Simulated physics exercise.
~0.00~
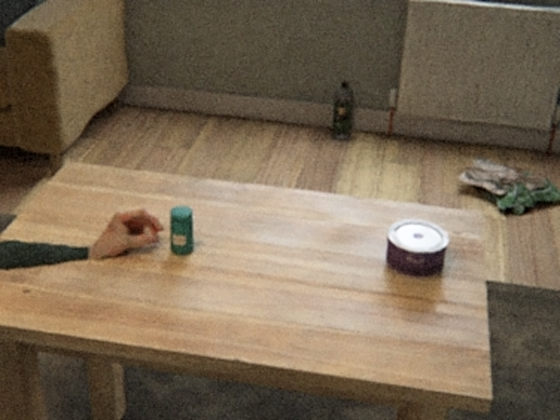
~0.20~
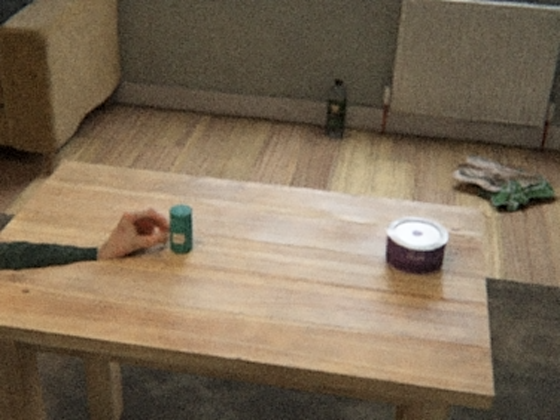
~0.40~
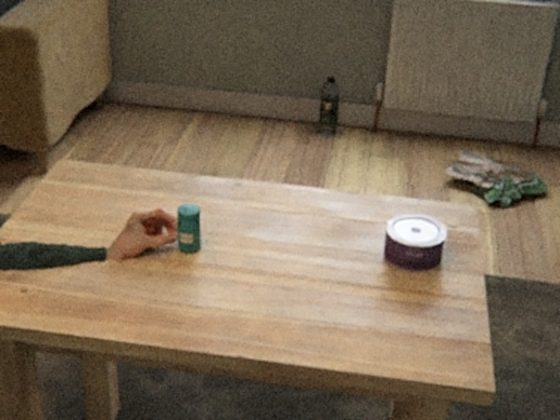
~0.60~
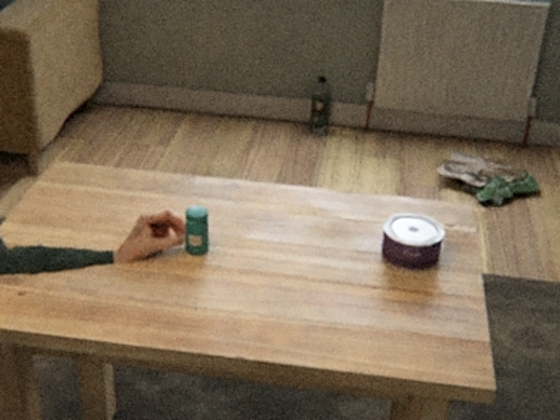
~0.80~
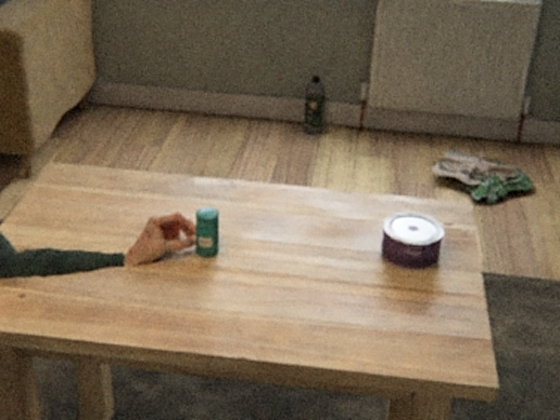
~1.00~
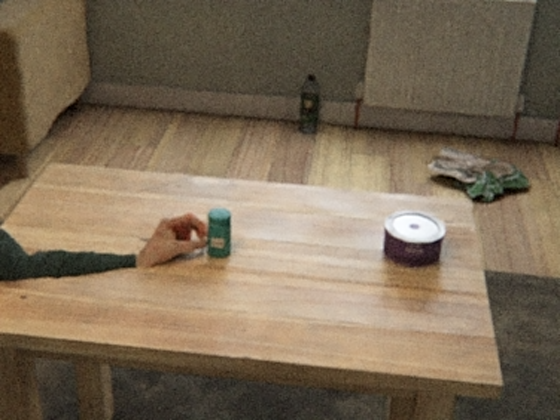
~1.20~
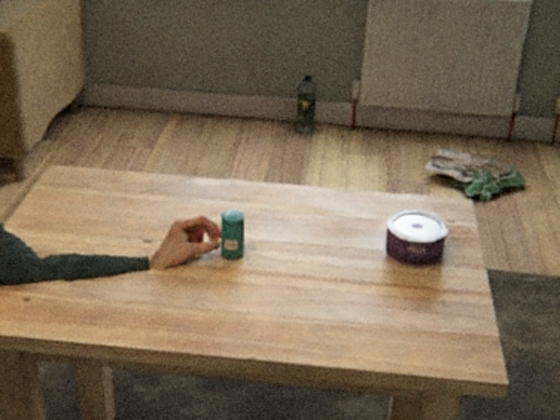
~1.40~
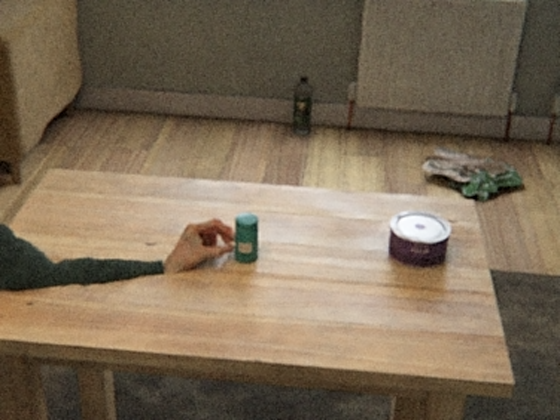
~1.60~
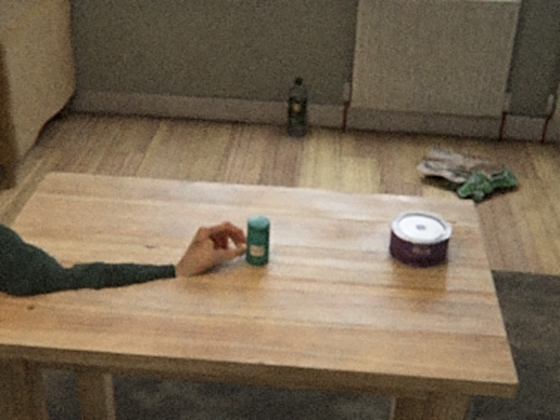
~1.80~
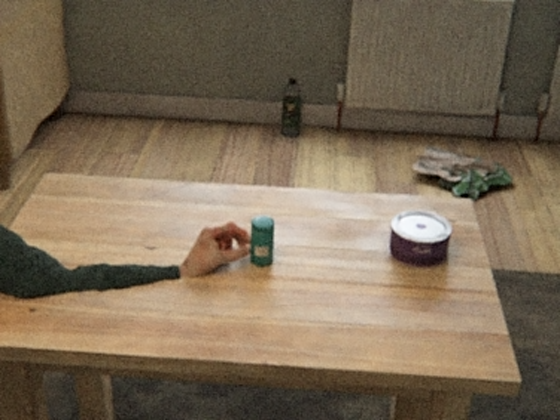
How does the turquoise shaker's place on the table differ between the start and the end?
It began toward the left side of the table and ended farther to the right, near the middle and closer to the purple tub.
